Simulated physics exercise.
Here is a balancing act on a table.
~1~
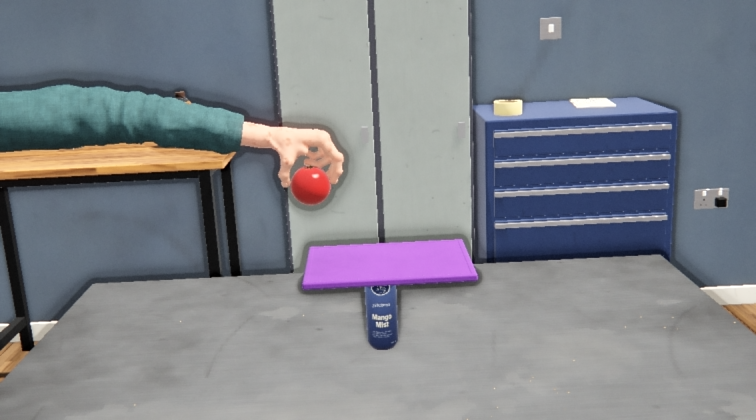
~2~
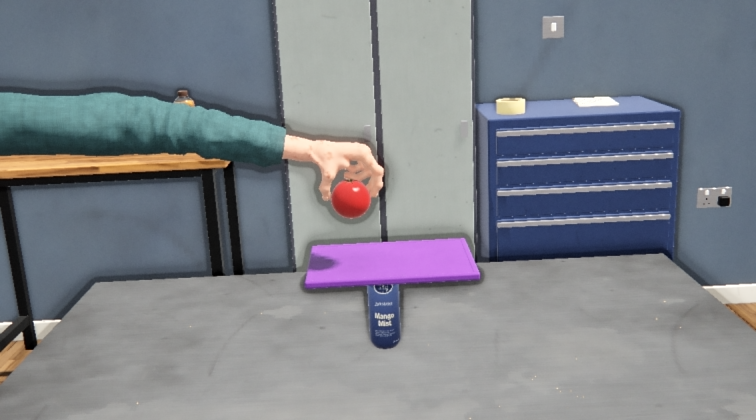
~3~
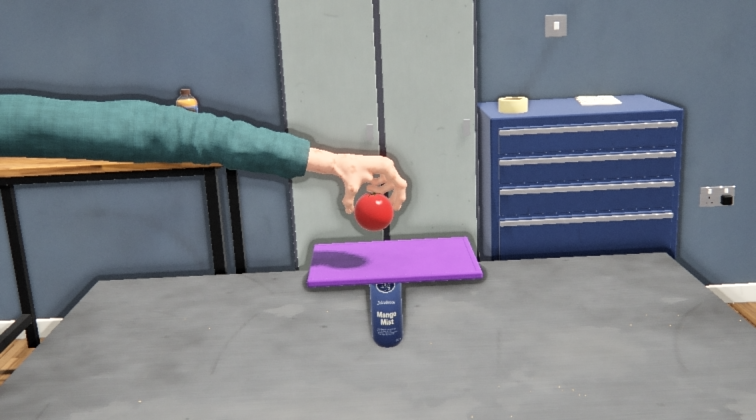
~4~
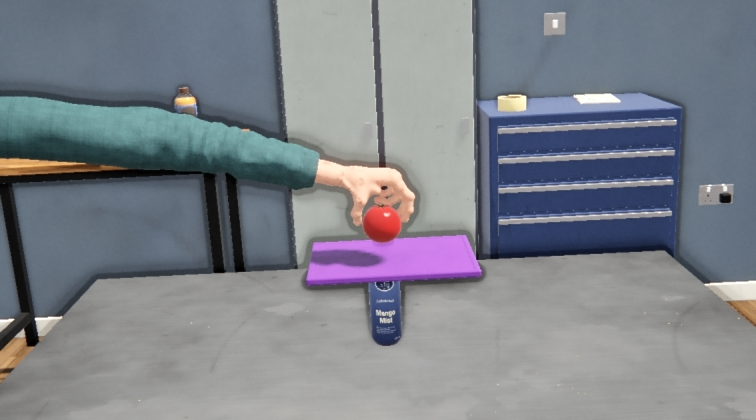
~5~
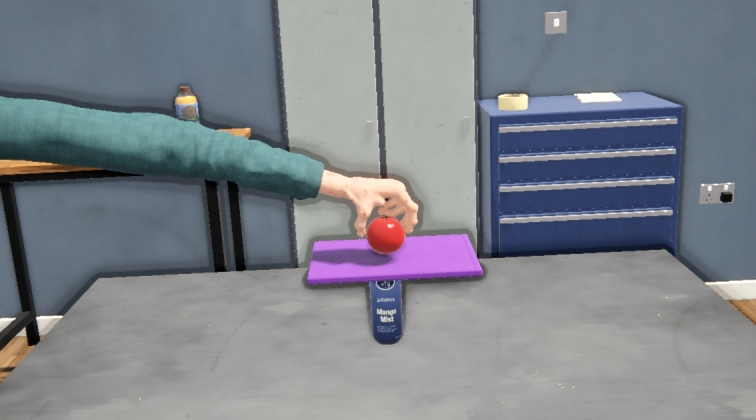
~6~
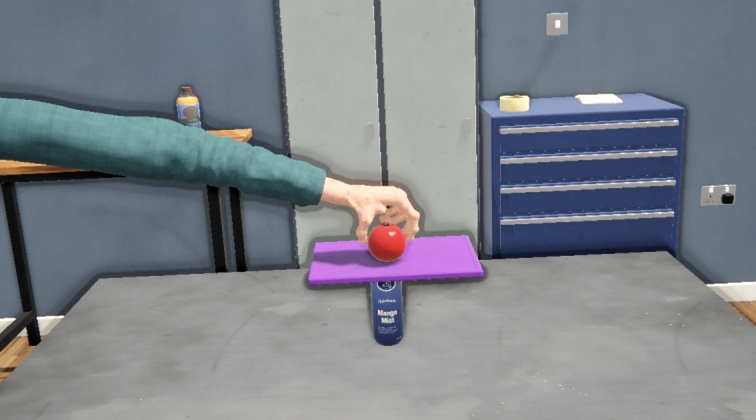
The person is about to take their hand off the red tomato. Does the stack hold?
It stays up.
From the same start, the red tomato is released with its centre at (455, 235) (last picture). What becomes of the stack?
Then it comes apart.
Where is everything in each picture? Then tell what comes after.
On its way; red tomato (311, 185); purple lid (388, 263), in the first picture.
On its way; red tomato (351, 198); purple lid (390, 262), in the second picture.
On its way; red tomato (374, 212); purple lid (393, 260), in the third picture.
On its way; red tomato (382, 224); purple lid (392, 259), in the fourth picture.
On its way; red tomato (386, 235); purple lid (393, 258), in the fifth picture.
Set down, still held; red tomato (387, 243); purple lid (394, 259), in the sixth picture.
Then, 0.20 s after the last picture, nothing has stirred.
Then, 0.40 s after the last picture, red tomato resting near (387, 243).
At rest, all 3 in place. Seen from the same camera at the end, red tomato near (387, 243). The stack keeps its balance.
